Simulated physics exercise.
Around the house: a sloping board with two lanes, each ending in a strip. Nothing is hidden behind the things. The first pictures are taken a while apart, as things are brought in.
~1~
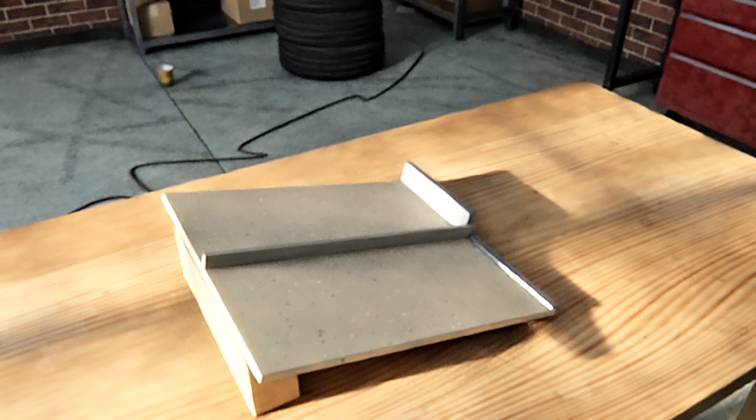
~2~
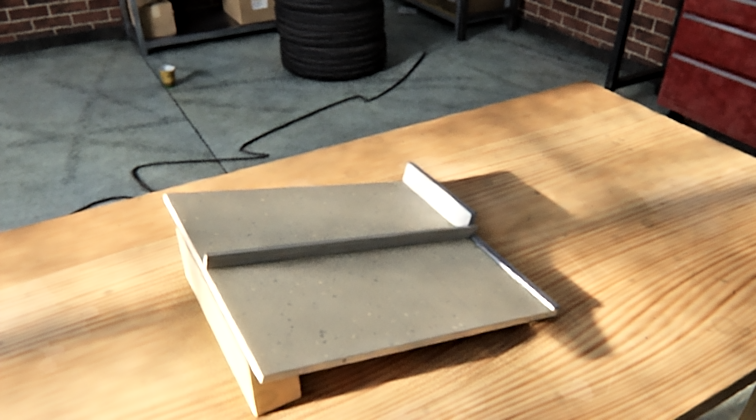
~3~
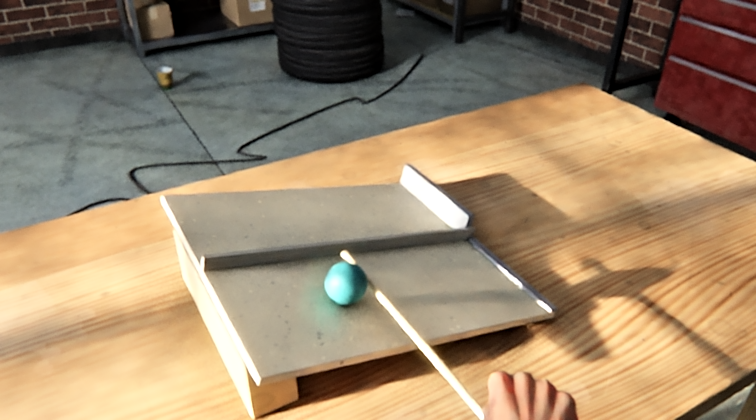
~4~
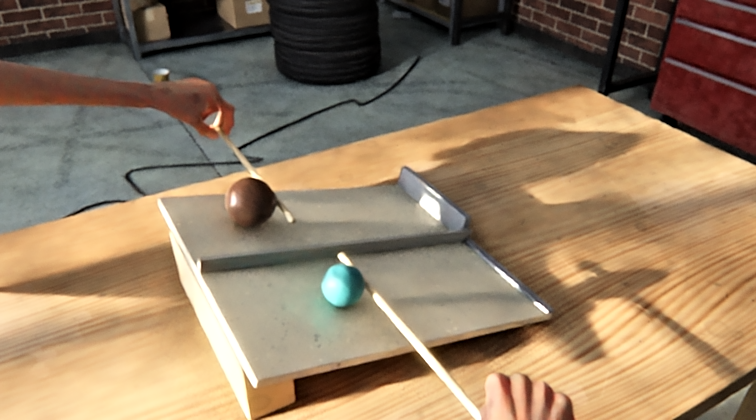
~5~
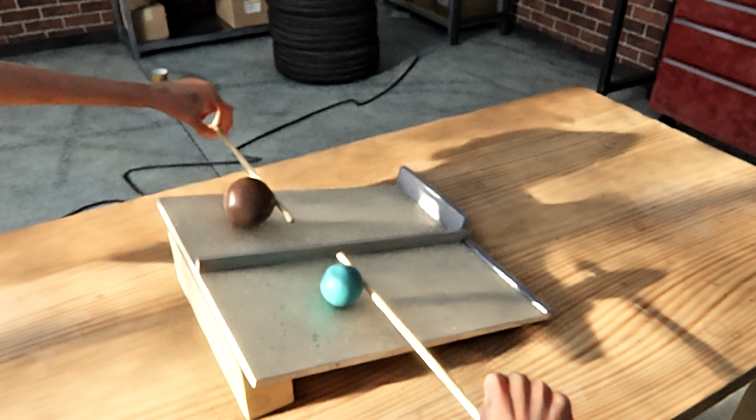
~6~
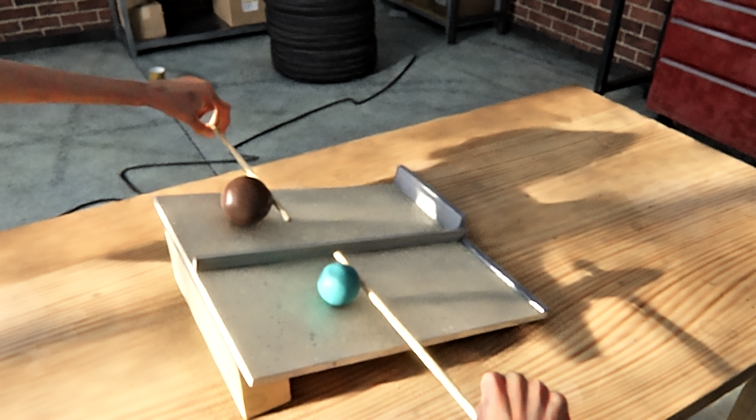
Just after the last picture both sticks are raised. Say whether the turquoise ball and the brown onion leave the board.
The turquoise ball runs past the strip, the brown onion gets caught.
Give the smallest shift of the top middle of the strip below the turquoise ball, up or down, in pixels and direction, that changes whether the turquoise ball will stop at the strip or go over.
About 4 pixels up.
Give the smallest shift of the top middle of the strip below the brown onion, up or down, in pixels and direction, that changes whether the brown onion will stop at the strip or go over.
About 8 pixels down.
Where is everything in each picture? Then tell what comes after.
The first frame shows board (357, 241).
The second frame shows board (358, 242).
The third frame shows turquoise ball (347, 283); board (356, 244).
The fourth frame shows held back by the sticks; brown onion (251, 202); board (353, 246).
The fifth frame shows held back by the sticks; turquoise ball (342, 285); board (352, 246).
The sixth frame shows held back by the sticks; turquoise ball (340, 284); brown onion (247, 201); board (349, 245).
Then, 0.54 s later than the last frame, turquoise ball rolling on the board near (460, 267); brown onion rolling on the board near (366, 194).
Then, 1.04 s later than the last frame, turquoise ball off the board near (632, 217); brown onion resting against the strip near (411, 192).
When it is over, the turquoise ball goes over the end; the brown onion is held by the strip, near (411, 192).
